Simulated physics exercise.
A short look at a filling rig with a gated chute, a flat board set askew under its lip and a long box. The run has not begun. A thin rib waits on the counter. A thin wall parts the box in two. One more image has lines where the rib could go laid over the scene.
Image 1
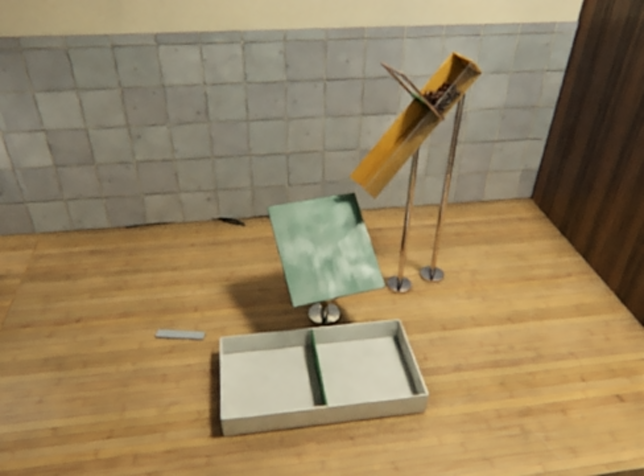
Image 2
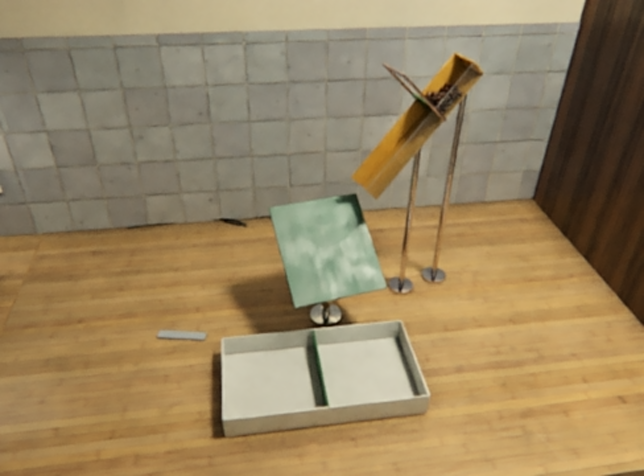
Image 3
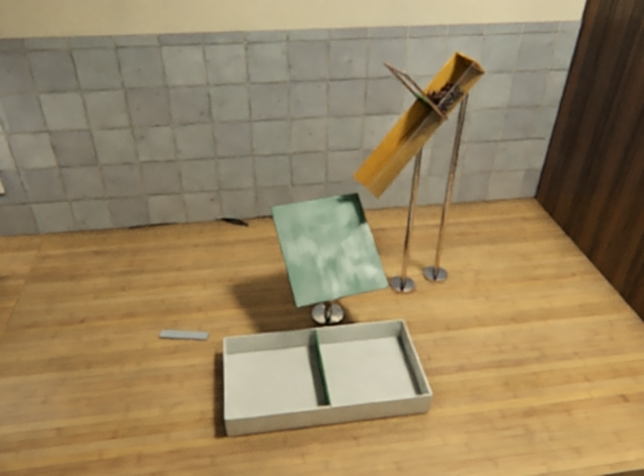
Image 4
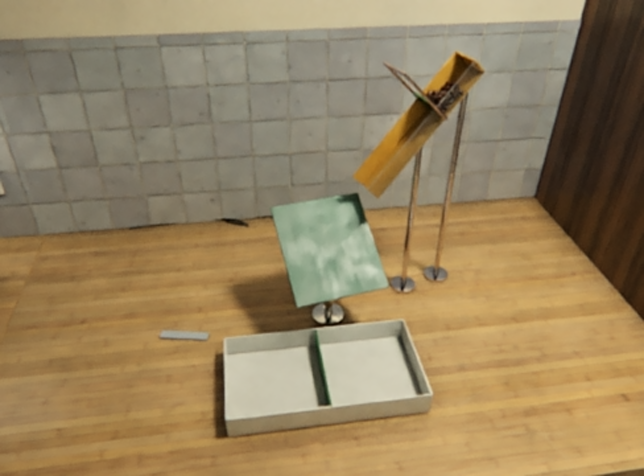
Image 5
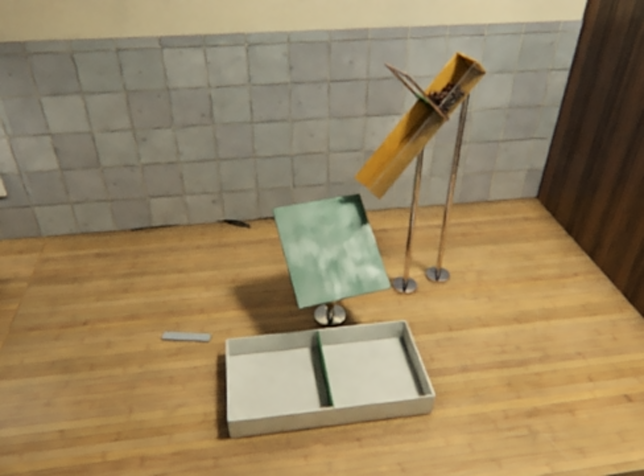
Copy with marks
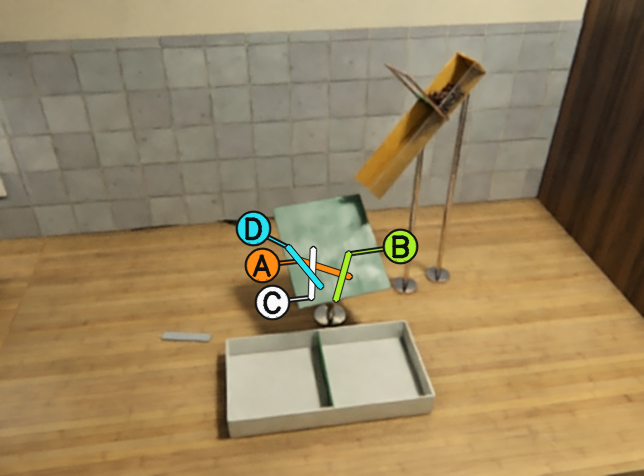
The clip shows a tilted yellow chute on two thin metal stands above a slanted green board and a pale, divided box on a wooden counter, with a small grey strip nearby; nothing moves except a very slight shift in the view.
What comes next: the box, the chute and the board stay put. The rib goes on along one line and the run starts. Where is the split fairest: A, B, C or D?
Best: C.
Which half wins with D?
More lands on the right.
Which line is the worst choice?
B.
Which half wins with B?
More lands on the left.
On the marked copy, line A from (301, 260) to (349, 276); line B from (348, 253) to (336, 299); line C from (313, 249) to (311, 297); line D from (288, 247) to (320, 286).
If A is chosen, of what is caught, roughly a quarter in the left half, the larger part in the right.
If B is chosen, of what is caught, almost all in the left half, about a tenth in the right.
If C is chosen, of what is caught, roughly half in the left half, roughly half in the right.
If D is chosen, of what is caught, roughly a quarter in the left half, the larger part in the right.
